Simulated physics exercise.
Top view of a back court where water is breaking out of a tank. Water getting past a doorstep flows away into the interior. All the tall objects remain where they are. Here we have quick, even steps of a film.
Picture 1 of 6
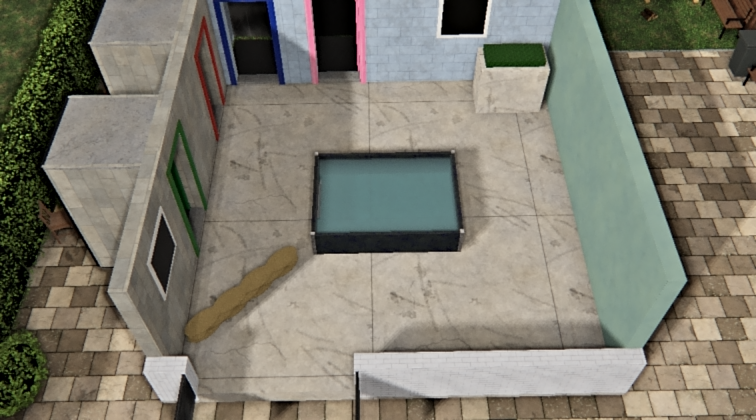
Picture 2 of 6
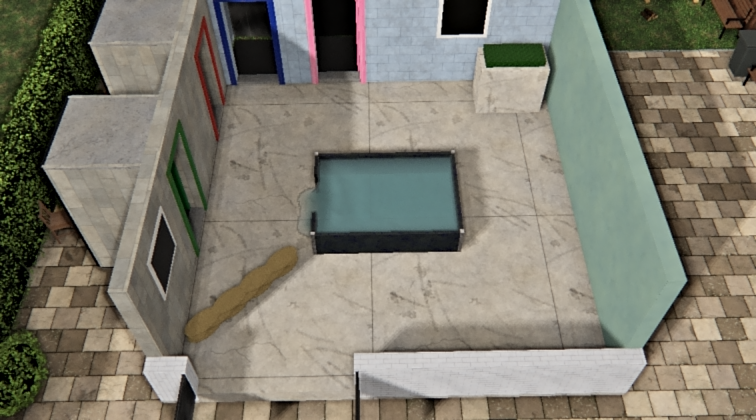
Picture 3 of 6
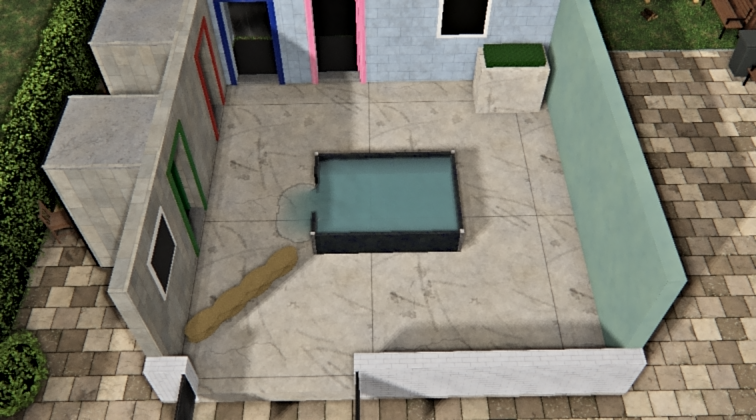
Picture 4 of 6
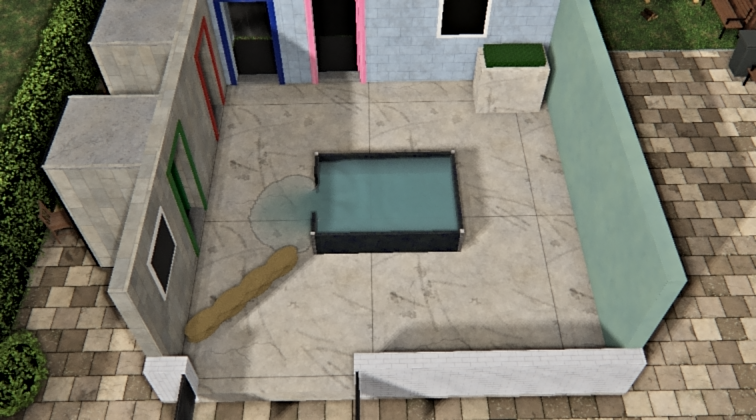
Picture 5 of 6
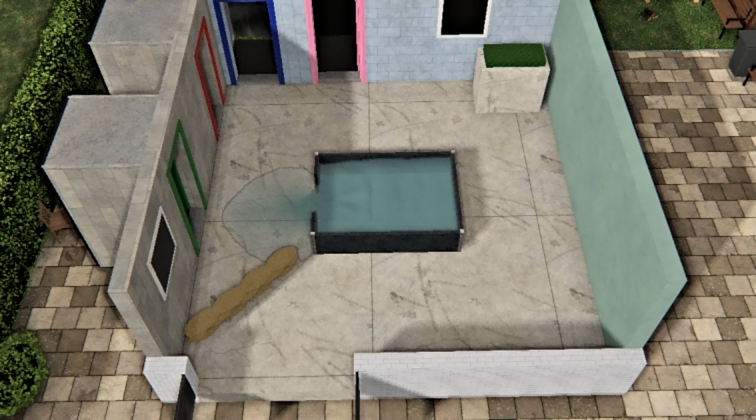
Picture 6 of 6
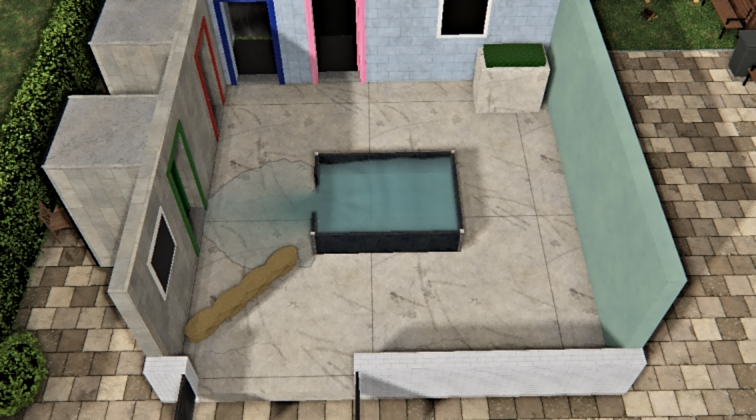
A dark tank of blue-green water opens on its left side, and water spreads leftward across the paving.
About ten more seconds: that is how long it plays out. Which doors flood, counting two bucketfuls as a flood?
As I see it, the red door lets too much in there, the green door lets too much in there, the blue door lets too much in there, the pink door lets in little enough there.
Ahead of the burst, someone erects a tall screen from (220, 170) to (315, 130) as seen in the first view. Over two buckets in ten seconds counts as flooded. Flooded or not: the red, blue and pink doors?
Red door falls short, blue door falls short, pink door falls short.
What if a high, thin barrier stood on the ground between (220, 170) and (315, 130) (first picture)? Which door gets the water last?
I'd go with the pink-painted one.
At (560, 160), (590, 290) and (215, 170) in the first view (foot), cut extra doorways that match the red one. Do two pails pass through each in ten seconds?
Well, the first remains within bounds, the next remains within bounds, and the last breaks the limit.
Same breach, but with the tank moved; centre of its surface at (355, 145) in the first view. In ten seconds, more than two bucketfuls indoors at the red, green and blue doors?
Result - red: Past the limit; green: Short of the limit; blue: Past the limit.
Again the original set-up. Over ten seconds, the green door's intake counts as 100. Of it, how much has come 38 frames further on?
About 95 per cent.
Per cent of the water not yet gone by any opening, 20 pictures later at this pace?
It comes to roughly 94 per cent.
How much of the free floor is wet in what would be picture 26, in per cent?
It comes out near 25 percent.
A moment on, water covers 15 % of the floor; the red door not reached, the green door under two buckets in, the blue door not reached, the pink door not reached.
Next, water covers 20 % of the floor; the red door wet at the sill, nothing in, the green door over two buckets in, the blue door not reached, the pink door not reached.
Then, water covers 25 % of the floor; the red door under two buckets in, the green door far over two buckets in, the blue door under two buckets in, the pink door not reached.
Later, water covers 35 % of the floor; the red door under two buckets in, the green door far over two buckets in, the blue door over two buckets in, the pink door wet at the sill, nothing in.
In the end, water covers 55 % of the floor; the red door over two buckets in, the green door far over two buckets in, the blue door far over two buckets in, the pink door wet at the sill, nothing in.
